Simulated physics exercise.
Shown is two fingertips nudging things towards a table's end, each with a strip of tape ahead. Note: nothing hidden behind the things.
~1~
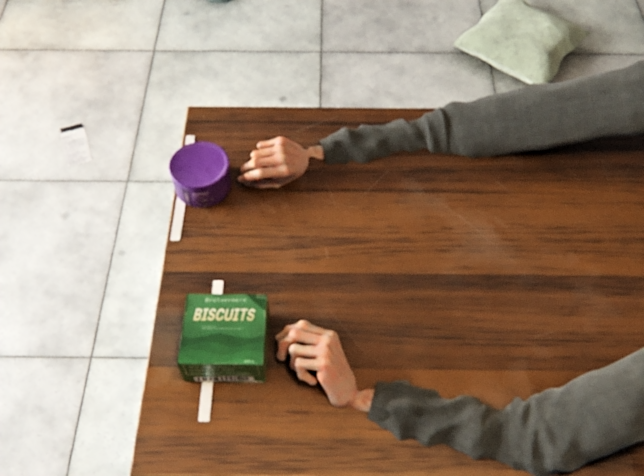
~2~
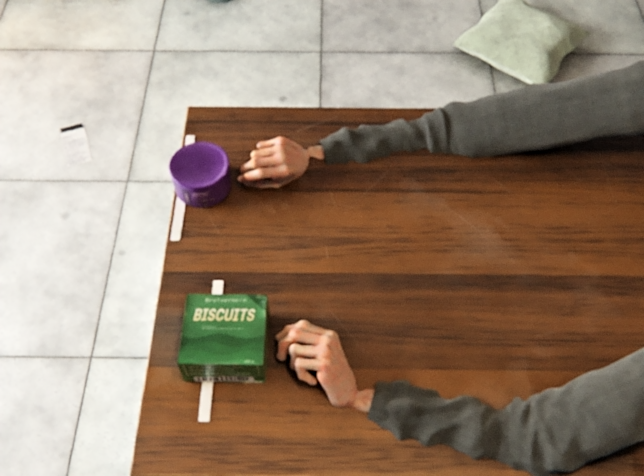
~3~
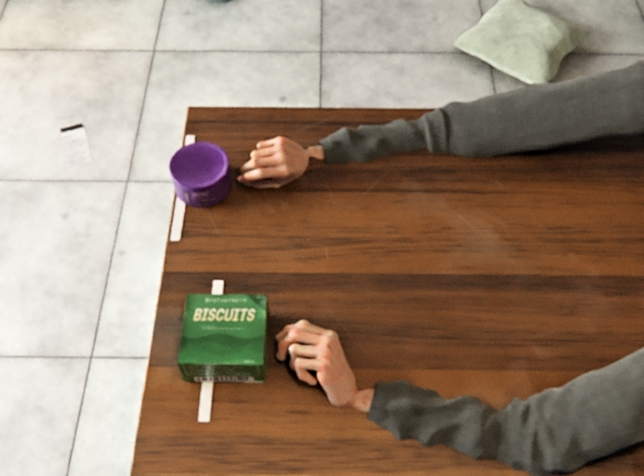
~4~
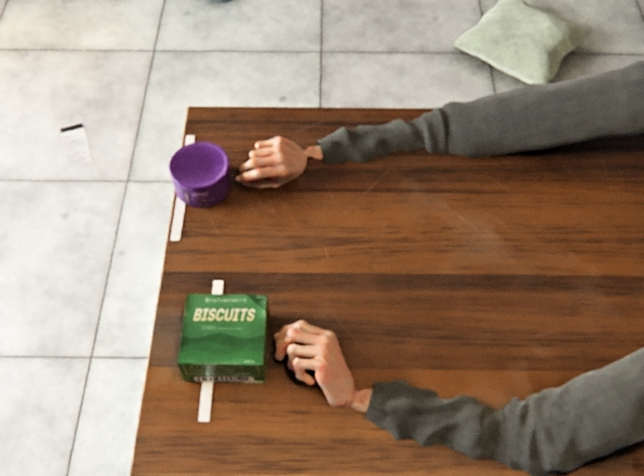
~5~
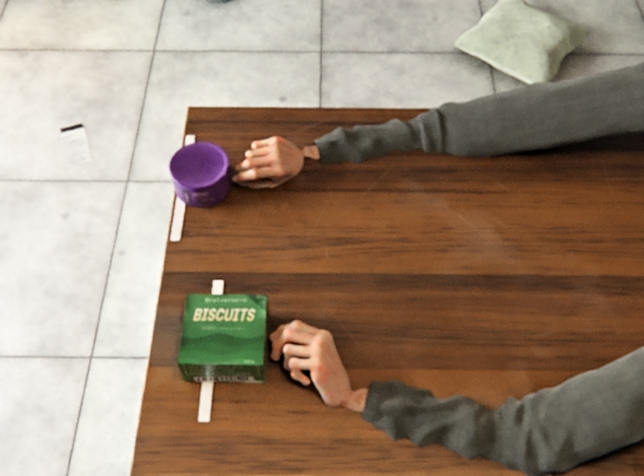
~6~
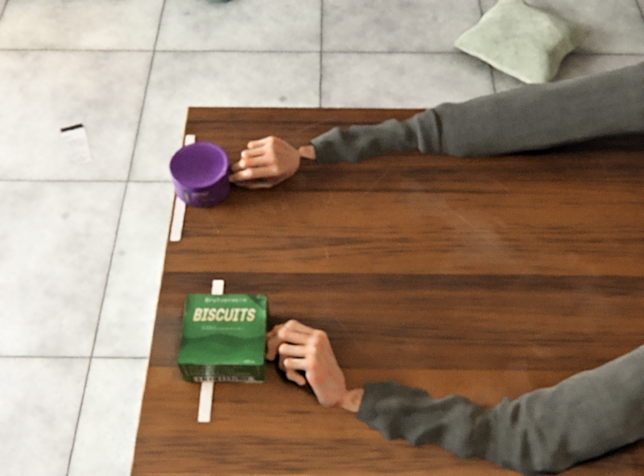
The footage shows a purple tub and a green biscuits box on strips of tape near a wooden table's left edge, as two gray-sleeved hands shift slightly left towards them while both items stay in place.
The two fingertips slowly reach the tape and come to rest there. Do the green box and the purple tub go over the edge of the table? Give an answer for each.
My guess is the green box is still up there afterwards, my guess is the purple tub has come off afterwards.
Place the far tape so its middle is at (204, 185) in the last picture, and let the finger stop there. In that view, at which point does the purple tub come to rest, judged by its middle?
(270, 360).
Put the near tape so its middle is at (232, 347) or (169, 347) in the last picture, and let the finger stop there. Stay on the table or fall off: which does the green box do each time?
Try one: It never leaves the tabletop; try two: It is lost over the side.
Then, 0.84 s after the last picture, green box moved about its own width near (165, 337); purple tub tipped 42° from how it was near (142, 190).
By the end, the green box remains on top, near (162, 337); the purple tub falls off the table.
